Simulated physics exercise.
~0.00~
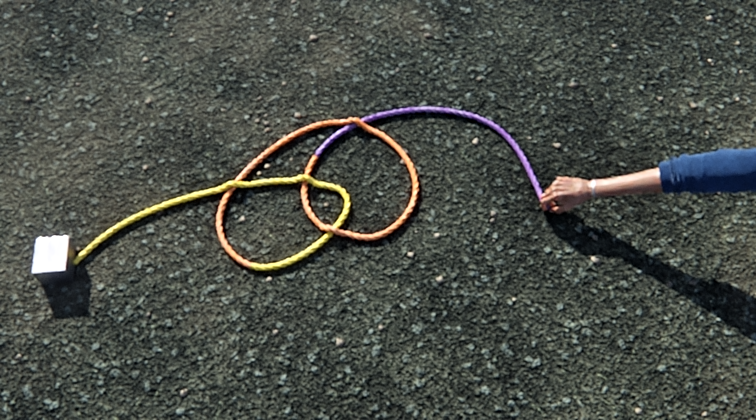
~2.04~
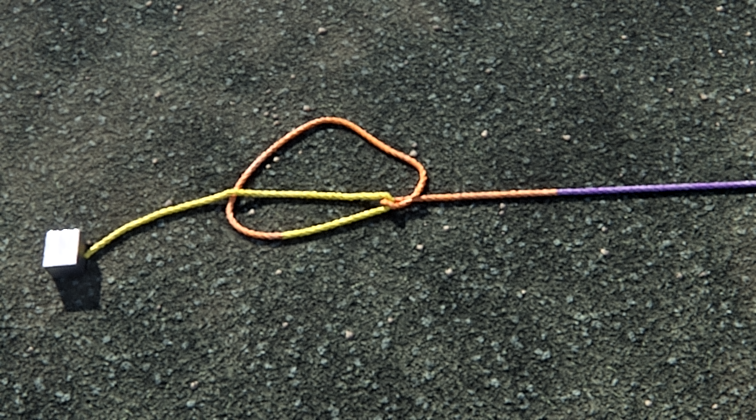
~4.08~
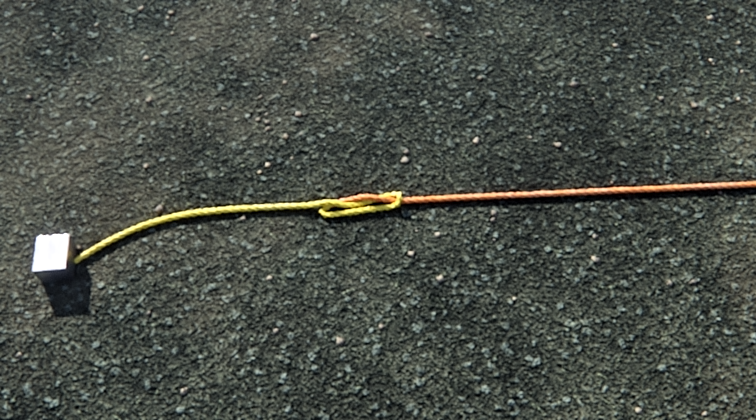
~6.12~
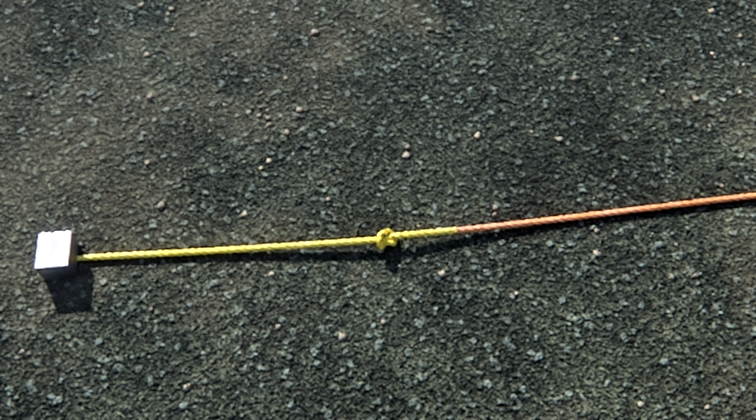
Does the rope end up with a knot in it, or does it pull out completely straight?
It ends up with a knot in it. The loops draw together into a small, tight knot in the yellow part of the rope.
A looped rope in yellow, orange and purple lay on dark, rough ground, tied to a small white block at the left, as a hand pulled its free end right. The loops shrank and tightened into a small knot, leaving the rope stretched out.
